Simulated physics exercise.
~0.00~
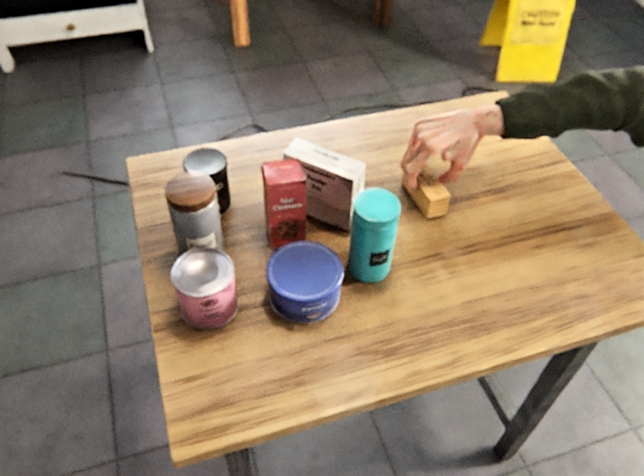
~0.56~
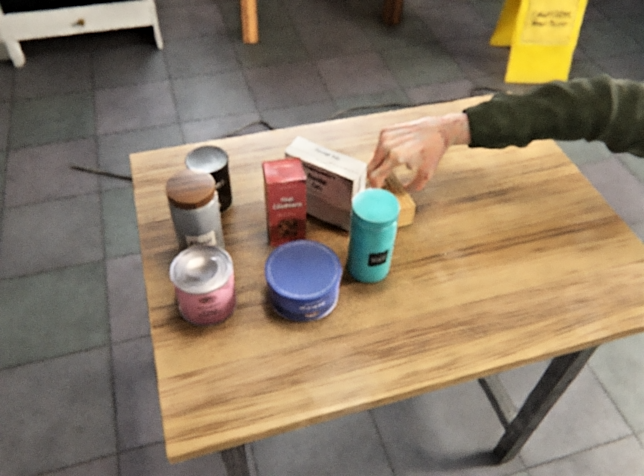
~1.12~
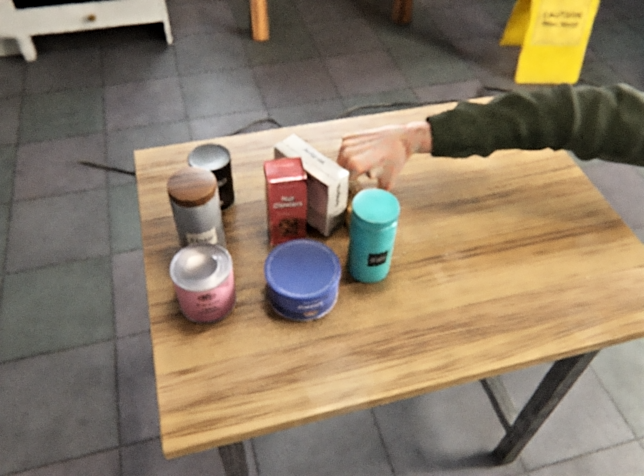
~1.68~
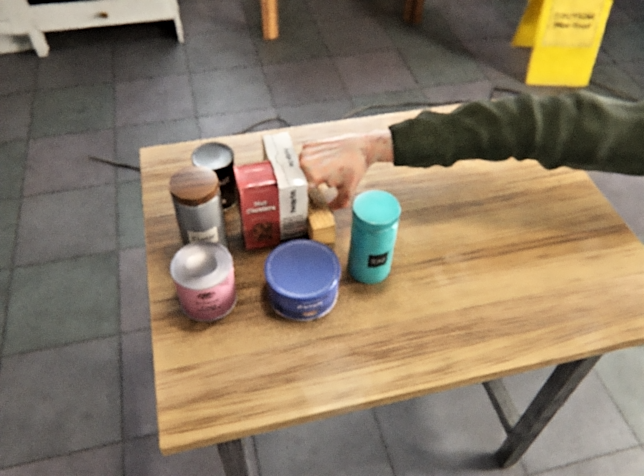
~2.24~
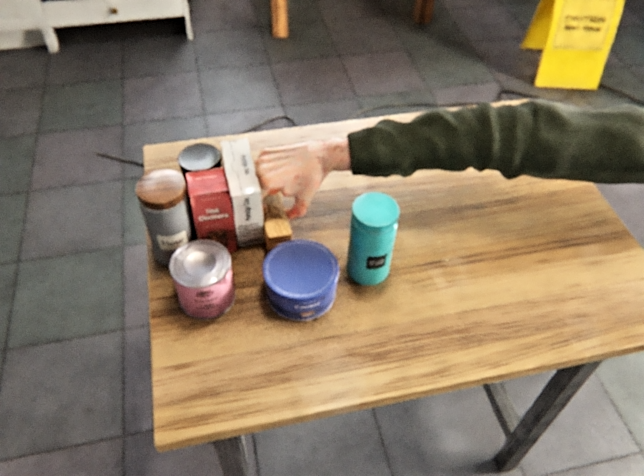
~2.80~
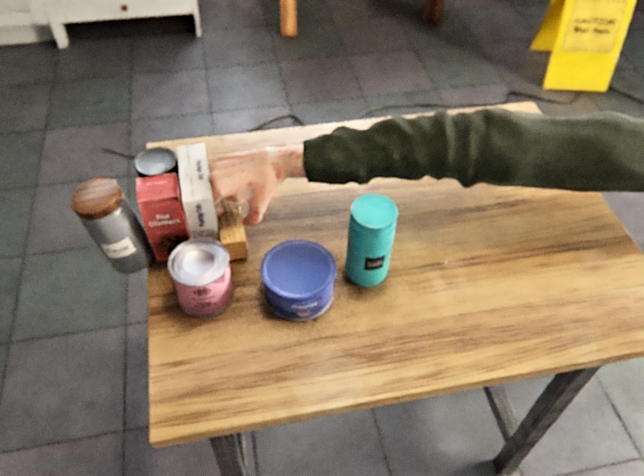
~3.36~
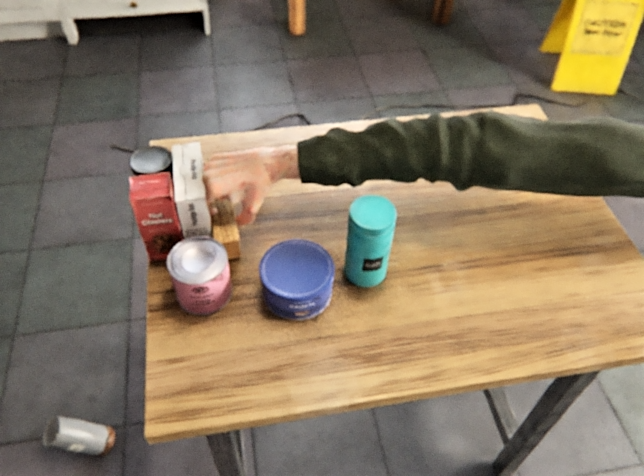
At the start, a hand in a dark green sleeve rests on a small wooden block on a table, to the right of a cluster of tins, jars and cartons. The hand slides the block left, behind the turquoise jar, until it pushes the white packet. The packet presses against the red carton, and soon the black tin and the grey jar with a brown lid are moving left too. The grey jar tips over the table's left edge and falls. It ends on the floor, while the black tin, red carton and white packet stand upright near the edge, and the pink tin, blue tub and turquoise jar remain in place.
